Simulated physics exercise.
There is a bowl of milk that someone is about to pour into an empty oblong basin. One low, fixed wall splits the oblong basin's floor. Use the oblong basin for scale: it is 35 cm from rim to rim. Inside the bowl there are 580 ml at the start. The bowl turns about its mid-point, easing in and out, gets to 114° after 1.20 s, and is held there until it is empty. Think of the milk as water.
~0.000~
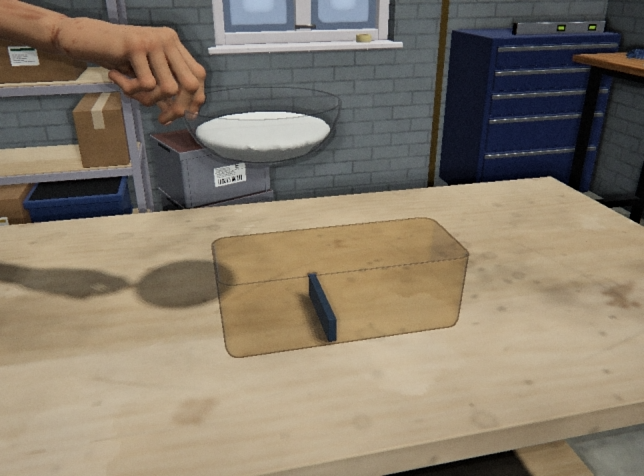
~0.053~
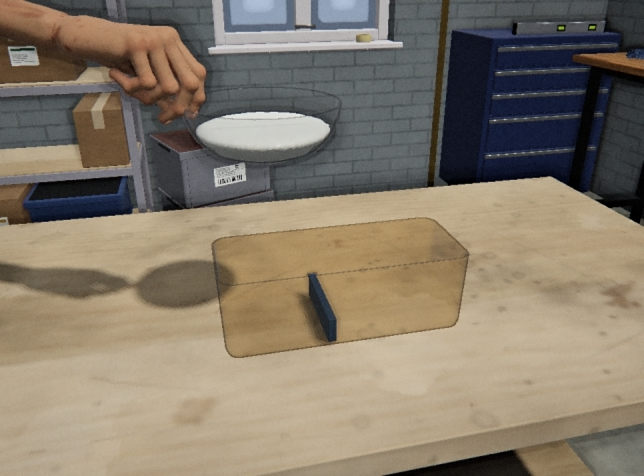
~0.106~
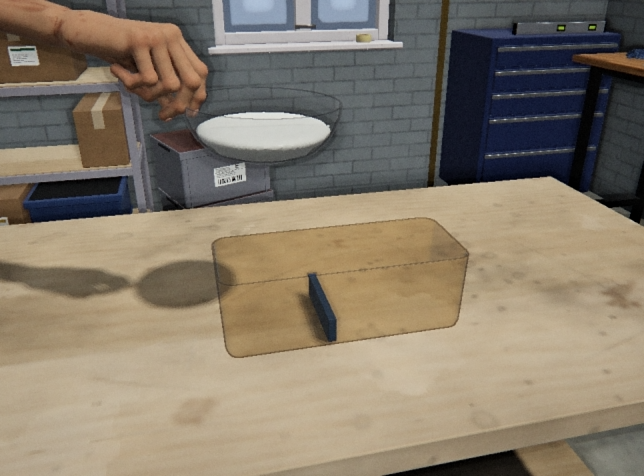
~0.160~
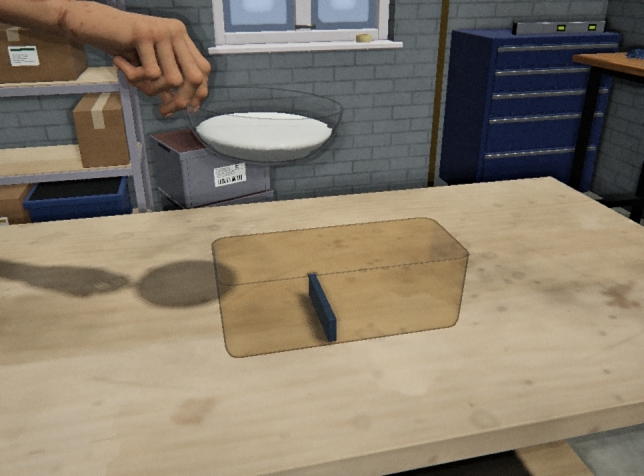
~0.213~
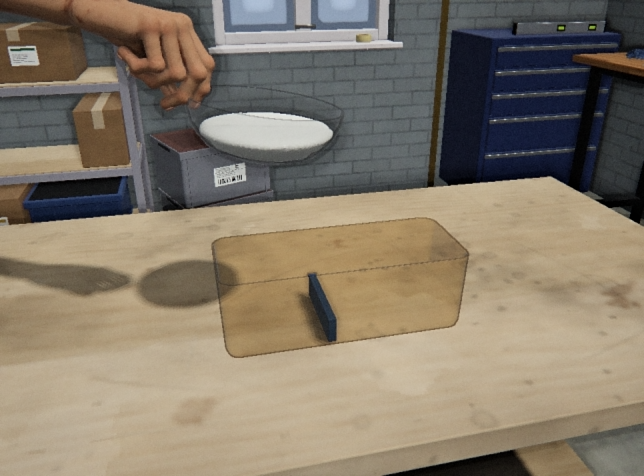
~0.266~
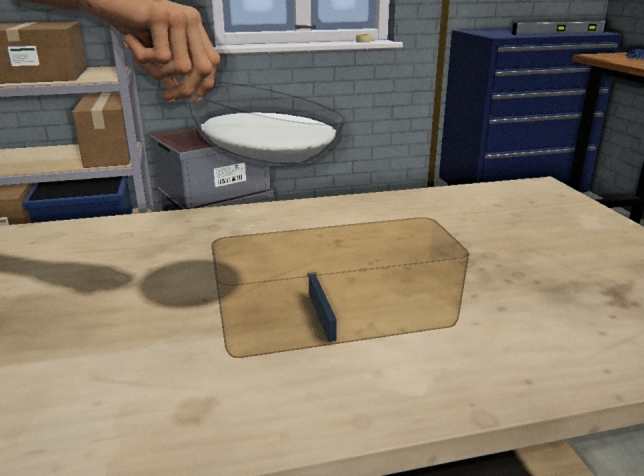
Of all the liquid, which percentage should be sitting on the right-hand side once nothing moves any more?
Around 87 per cent should be sitting there.
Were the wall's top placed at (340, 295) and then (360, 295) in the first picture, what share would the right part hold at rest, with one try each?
I'd say 75 percent on the first go, 55 percent on the next.
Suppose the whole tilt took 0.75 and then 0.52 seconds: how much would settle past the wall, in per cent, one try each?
The first try gives around 80 percent, the second around 70 percent.
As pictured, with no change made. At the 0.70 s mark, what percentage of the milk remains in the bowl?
Around 30 percent.
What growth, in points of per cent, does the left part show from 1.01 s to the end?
That is roughly 1 in a hundred of the whole.
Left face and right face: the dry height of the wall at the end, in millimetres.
Noted: Left near 34 mm, right near 18 mm.
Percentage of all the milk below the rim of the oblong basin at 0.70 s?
The basin holds roughly 24 in a hundred parts at that moment.
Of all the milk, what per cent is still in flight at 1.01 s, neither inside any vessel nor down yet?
Near 3 per cent, I'd say.
After 0.70 s the tilt is 71° and 30 per cent is still to pour, 0 is left of the wall and 24 right of it.
After 1.01 s the tilt is 107° and 0 per cent is still to pour, 11 is left of the wall and 86 right of it.
After 1.34 s the tilt is 114° and 0 per cent is still to pour, 12 is left of the wall and 87 right of it.
After 1.70 s the tilt is 114° and 0 per cent is still to pour, 12 is left of the wall and 87 right of it.
In the end 12 per cent lies left of the wall, 87 right of it and 1 outside.
